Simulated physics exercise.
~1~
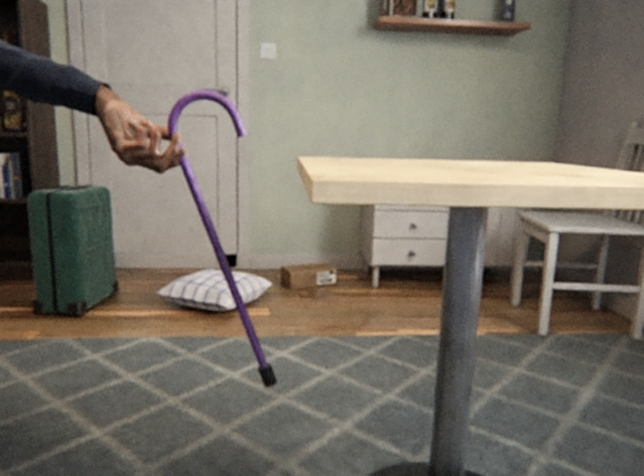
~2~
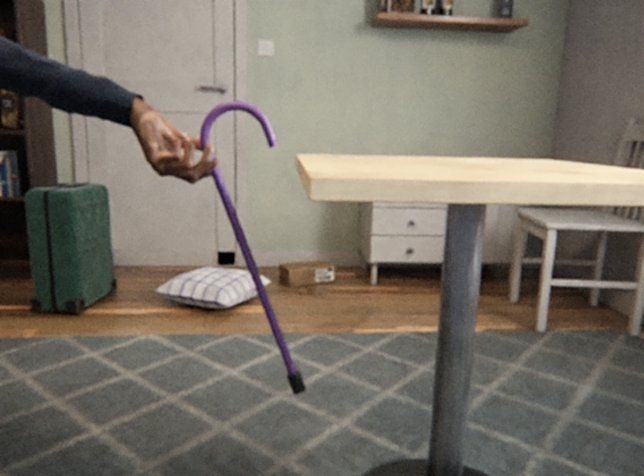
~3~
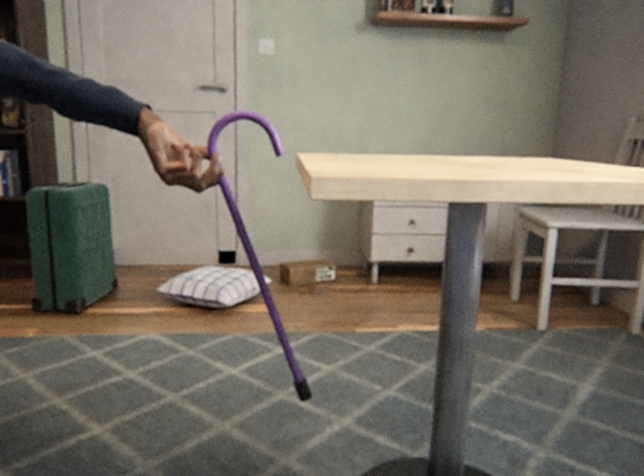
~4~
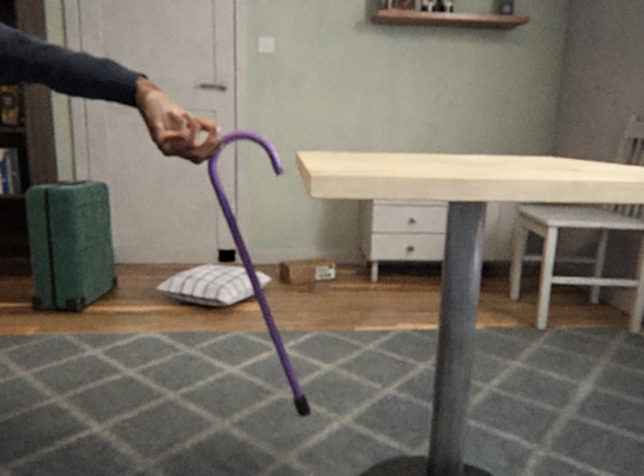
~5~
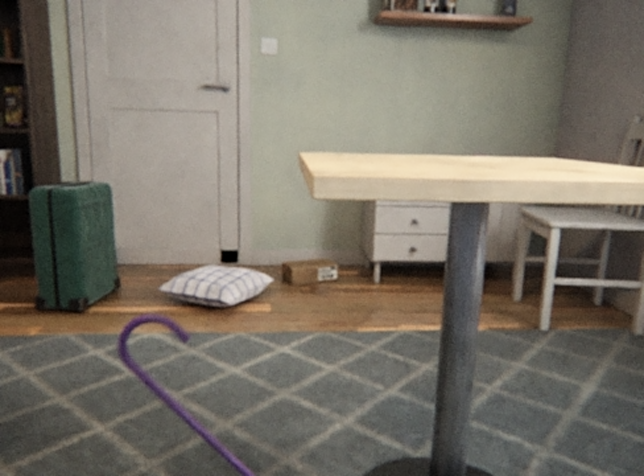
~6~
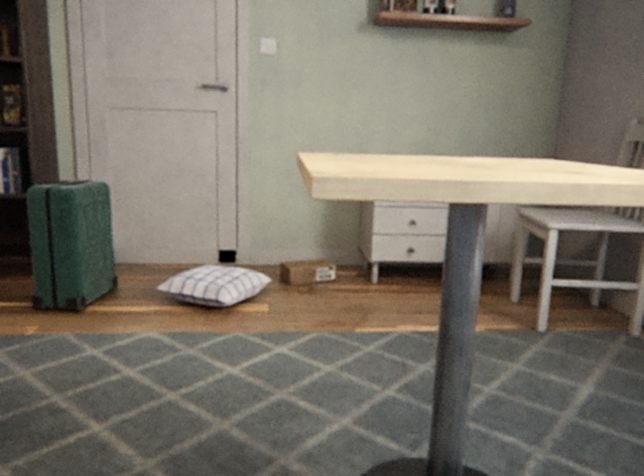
A hand moves a purple cane toward a table and releases it, and it falls from view.
